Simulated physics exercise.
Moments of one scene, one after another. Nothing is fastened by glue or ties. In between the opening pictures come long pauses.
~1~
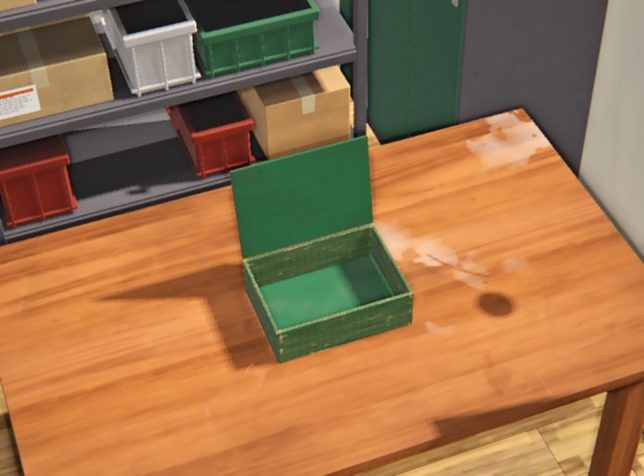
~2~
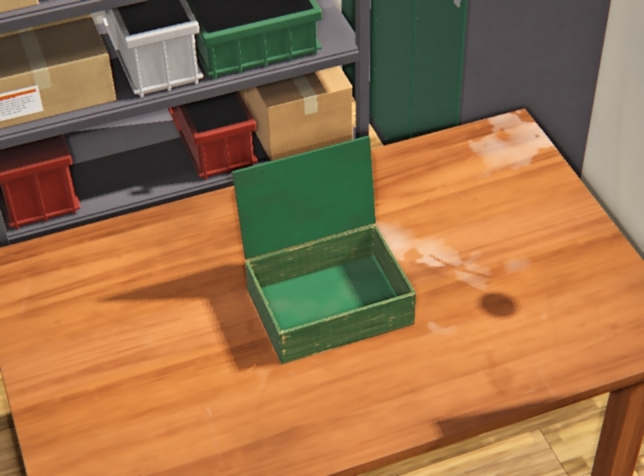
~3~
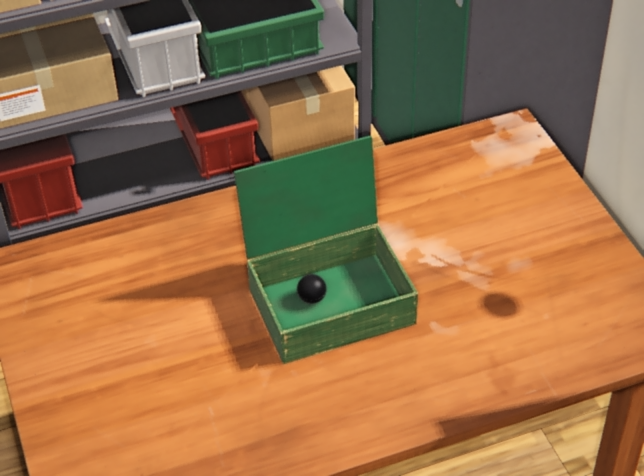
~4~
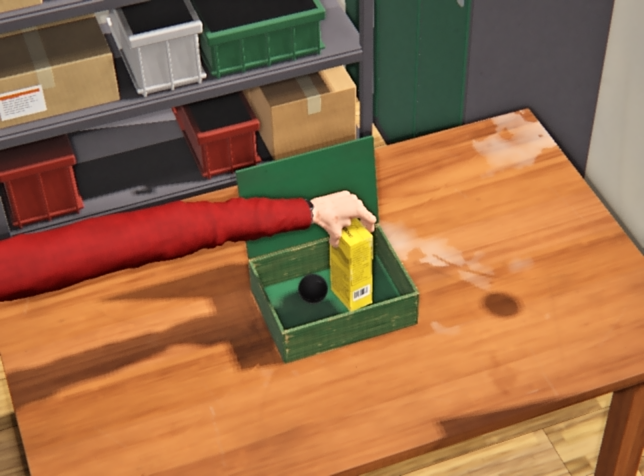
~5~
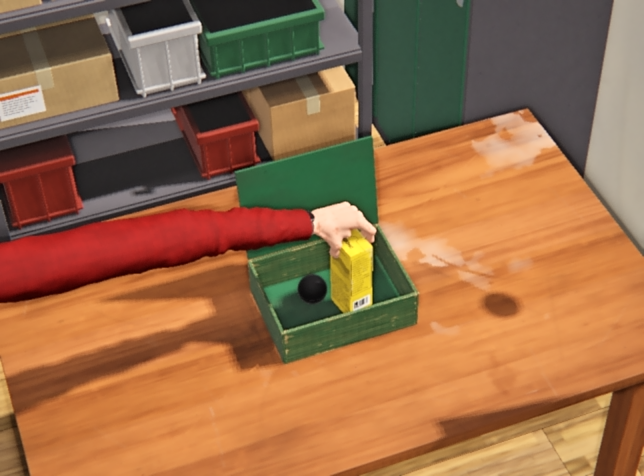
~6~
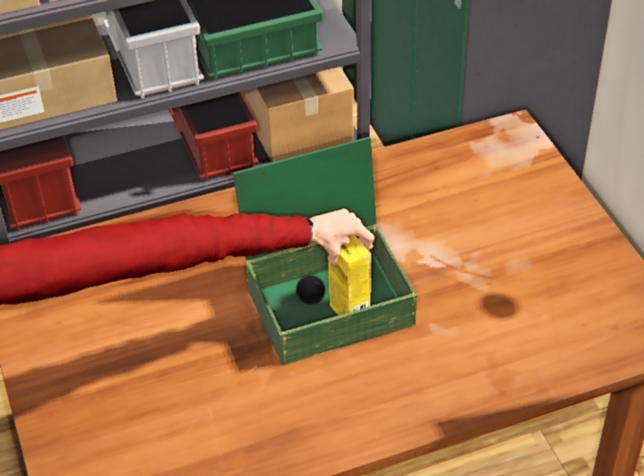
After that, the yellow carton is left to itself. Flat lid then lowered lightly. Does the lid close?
So the lid is still up at the end.
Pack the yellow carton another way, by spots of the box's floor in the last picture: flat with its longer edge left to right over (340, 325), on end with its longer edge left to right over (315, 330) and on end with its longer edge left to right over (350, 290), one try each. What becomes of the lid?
Well, the first try leaves the lid lying shut, the second leaves it standing open, and the third leaves it standing open.
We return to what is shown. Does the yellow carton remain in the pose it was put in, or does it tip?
As it turns out, the yellow carton keeps its original angle.
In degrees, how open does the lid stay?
Close to 45 degrees.
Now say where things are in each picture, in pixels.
In the first picture, the last thing is not in view yet.
In the second picture, the last thing is not in view yet.
In the third picture, the last thing is not in view yet; black ball (312, 289).
The fourth picture shows on its way; yellow carton (351, 264); black ball (313, 289).
The fifth picture shows on its way; yellow carton (352, 274); black ball (312, 289).
The sixth picture shows put in, still held; yellow carton (350, 280); black ball (311, 290).
Then, 1.30 s after the last picture, lid 87° above the rim.
Then, 1.60 s after the last picture, lid 64° above the rim.
Then, 2.90 s after the last picture, lid 46° above the rim.
At rest, lid 46° above the rim; both in place. Seen from the same camera at the end, yellow carton near (354, 281).
